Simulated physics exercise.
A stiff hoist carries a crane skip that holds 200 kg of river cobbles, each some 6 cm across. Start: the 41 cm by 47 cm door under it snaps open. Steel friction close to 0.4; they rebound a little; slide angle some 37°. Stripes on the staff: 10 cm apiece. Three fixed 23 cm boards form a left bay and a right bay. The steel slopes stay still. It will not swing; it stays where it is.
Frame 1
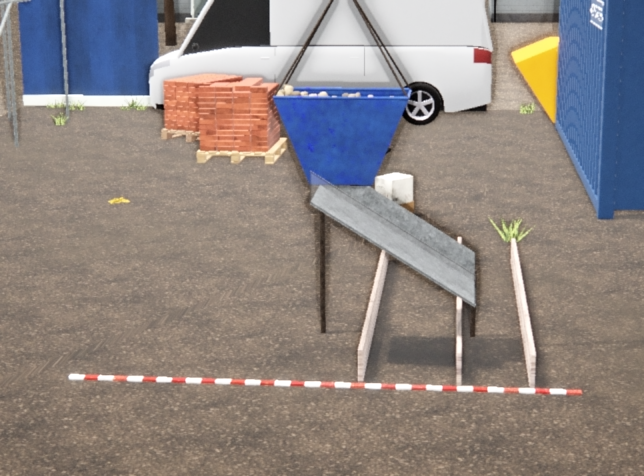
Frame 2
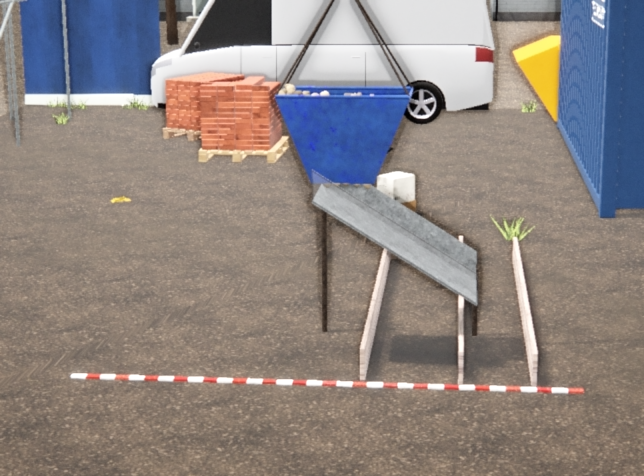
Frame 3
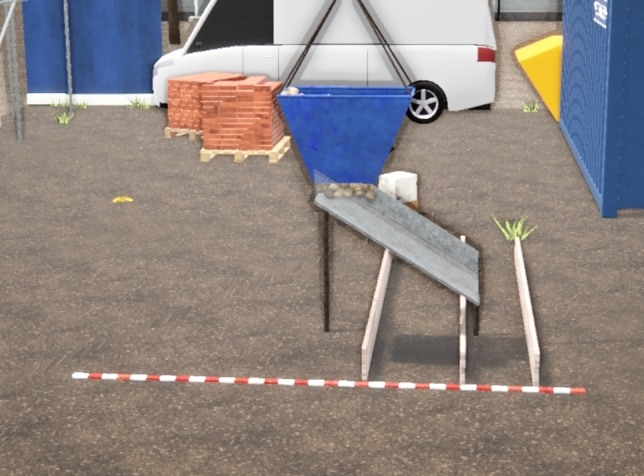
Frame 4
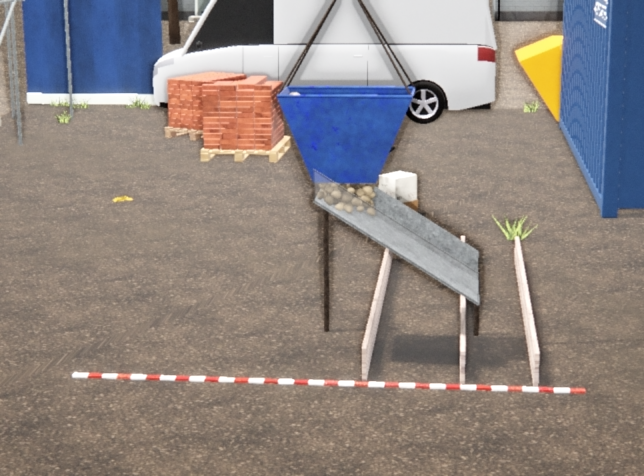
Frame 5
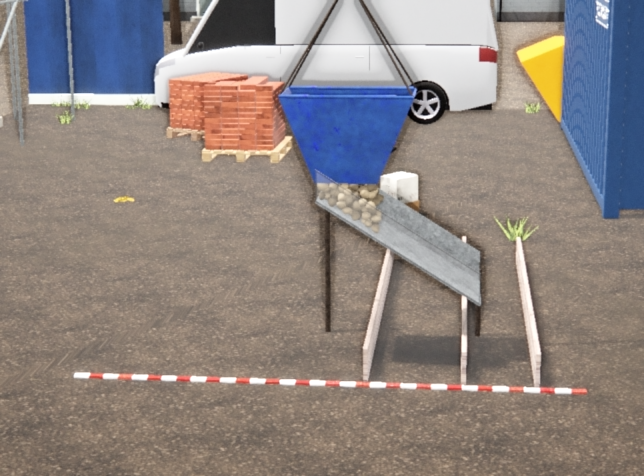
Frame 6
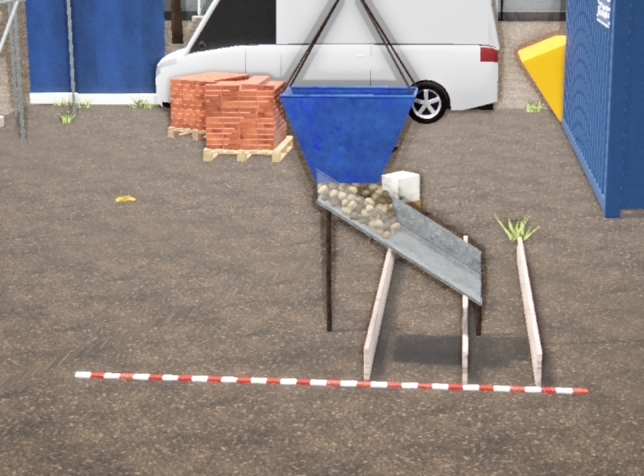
A blue hopper hung above a sloping grey chute in a yard, still at first, then round stones came out of its bottom and spread partway down the chute toward the right.
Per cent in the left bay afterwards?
0 per cent.
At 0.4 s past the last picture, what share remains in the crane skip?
Around 35 per cent is yet inside.
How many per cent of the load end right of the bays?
Share of load: Near 35 %.
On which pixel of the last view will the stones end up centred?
I'd say close to pixel (520, 348).
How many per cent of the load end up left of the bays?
Roughly 0 per cent of it.
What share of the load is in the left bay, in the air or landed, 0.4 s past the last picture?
About 0 per cent by then.
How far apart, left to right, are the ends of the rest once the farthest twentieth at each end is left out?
The stretch is roughly 110 cm long.
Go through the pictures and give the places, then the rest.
The outlet is at (341, 177); nothing has dropped yet, in the first frame.
The outlet is at (342, 176); nothing has dropped yet, in the second frame.
The outlet is at (344, 176); 9 % is out, the lowest stones still above the boards at (353, 191), 118 cm up, in the third frame.
The outlet is at (344, 176); 16 % is out, the lowest stones still above the boards at (360, 206), 108 cm up, in the fourth frame.
The outlet is at (346, 176); 24 % is out, the lowest stones still above the boards at (374, 221), 97 cm up, in the fifth frame.
The outlet is at (347, 176); 31 % is out, the lowest stones still above the boards at (388, 227), 92 cm up, in the sixth frame.
Then, 0.4 s after the last picture, 37 % in the crane skip, 57 % on the steel, 1 % falling or lying in the left bay, 5 % falling or lying in the right bay; the stones farthest right are at (517, 317).
Then, 0.8 s after the last picture, 9 % in the crane skip, 60 % on the steel, 1 % falling or lying left of the bays, 26 % falling or lying in the right bay, 4 % falling or lying right of the bays; the stones farthest right are at (598, 359).
Then, 1.4 s after the last picture, 0 % in the crane skip, 31 % on the steel, 1 % falling or lying left of the bays, 51 % falling or lying in the right bay, 17 % falling or lying right of the bays.
Then, 2.3 s after the last picture, 0 % in the crane skip, 1 % falling or lying left of the bays, 65 % falling or lying in the right bay, 34 % falling or lying right of the bays.
Then, 4.2 s after the last picture, 0 % in the crane skip, 1 % left of the bays, 65 % in the right bay, 34 % right of the bays.
